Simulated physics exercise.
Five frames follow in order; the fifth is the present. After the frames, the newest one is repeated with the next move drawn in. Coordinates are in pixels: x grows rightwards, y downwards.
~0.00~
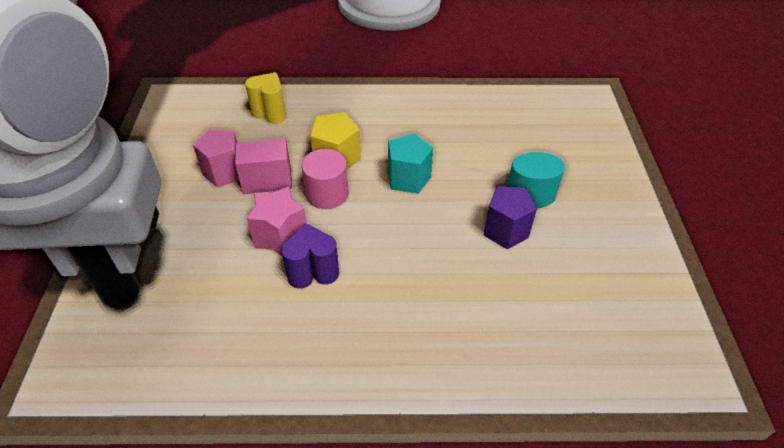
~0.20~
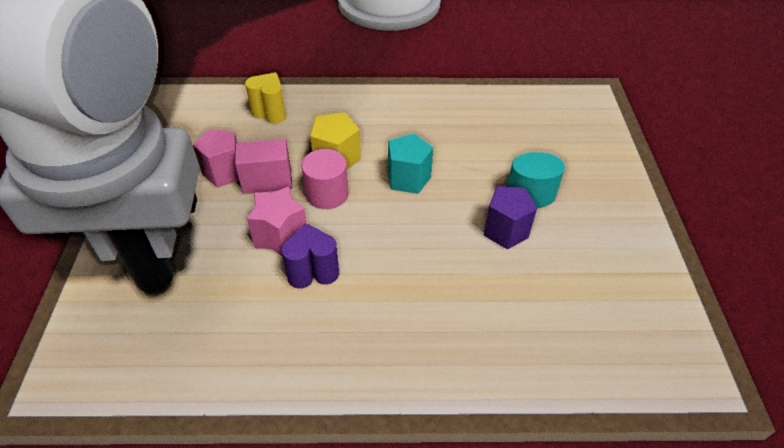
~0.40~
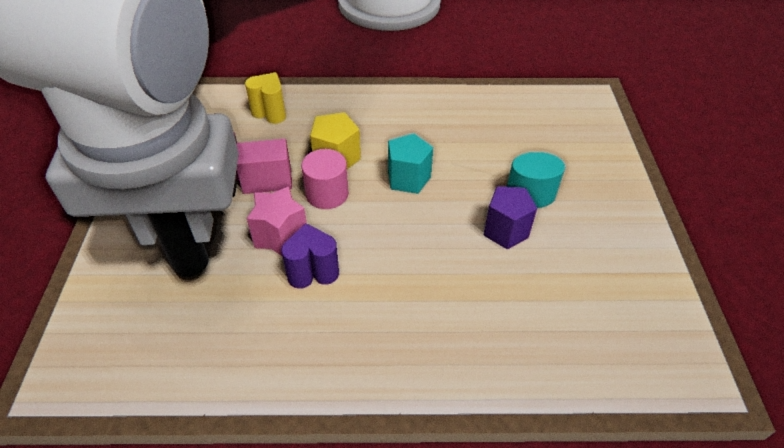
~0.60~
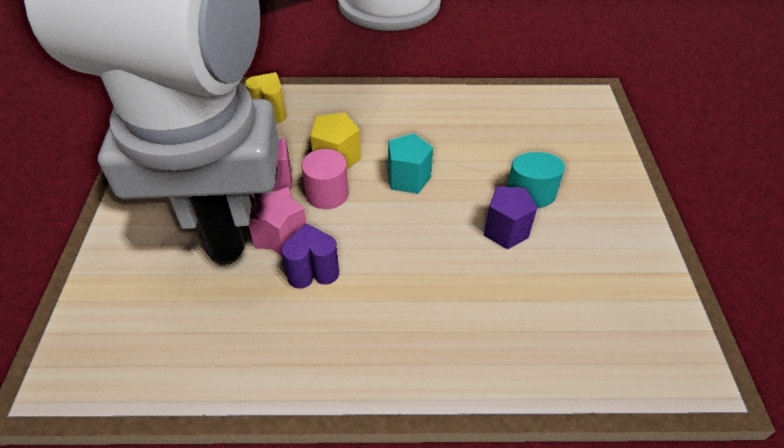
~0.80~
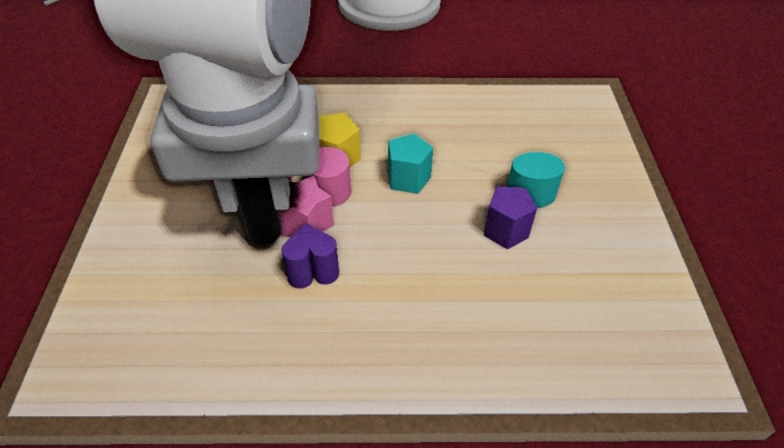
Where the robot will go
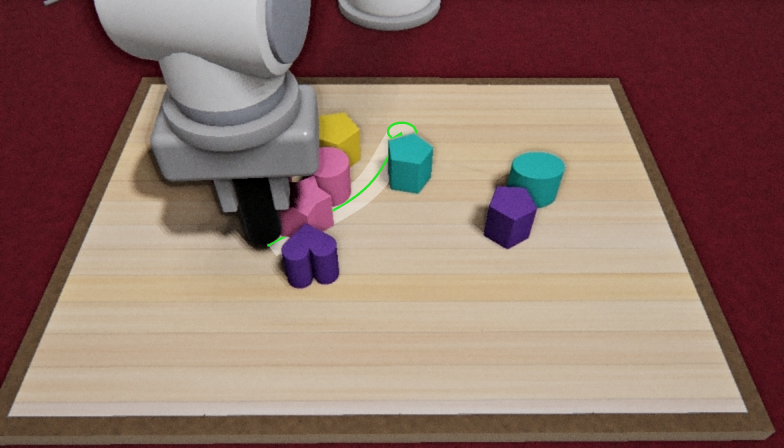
Robot arm sliding a black-tipped stick rightward across a wooden board of coloured blocks, nudging a pink star block to the right.
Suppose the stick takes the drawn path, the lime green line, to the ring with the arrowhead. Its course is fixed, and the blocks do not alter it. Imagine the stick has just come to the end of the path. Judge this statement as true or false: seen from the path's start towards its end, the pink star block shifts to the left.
This is false.
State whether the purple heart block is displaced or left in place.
That block stands still.
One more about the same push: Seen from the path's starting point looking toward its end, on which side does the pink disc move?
It moves left.
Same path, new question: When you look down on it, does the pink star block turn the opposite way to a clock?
No - that is not the case.
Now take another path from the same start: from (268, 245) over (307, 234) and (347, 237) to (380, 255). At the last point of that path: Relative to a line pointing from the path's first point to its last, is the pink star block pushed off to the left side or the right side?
The pink star block goes left.
Drawn move, from (268, 245) over (332, 211) and (379, 173) to (402, 132).
The first path, step by step. One third of the way, stick at (331, 197); pink star block at (367, 181), turned 65° clockwise; pink disc at (367, 146); yellow pentagonal block at (335, 123), turned 10° anticlockwise.
Two thirds of the way, stick at (379, 159); pink star block at (391, 174), turned 115° clockwise; pink disc at (386, 119); yellow pentagonal block at (335, 123), turned 10° anticlockwise; turquoise pentagonal block at (416, 145), turned 25° clockwise.
At the end, stick at (402, 118); pink star block at (391, 174), turned 115° clockwise; purple heart block still; pink disc at (399, 81); yellow pentagonal block at (335, 123), turned 10° anticlockwise; turquoise pentagonal block at (416, 145), turned 25° clockwise.
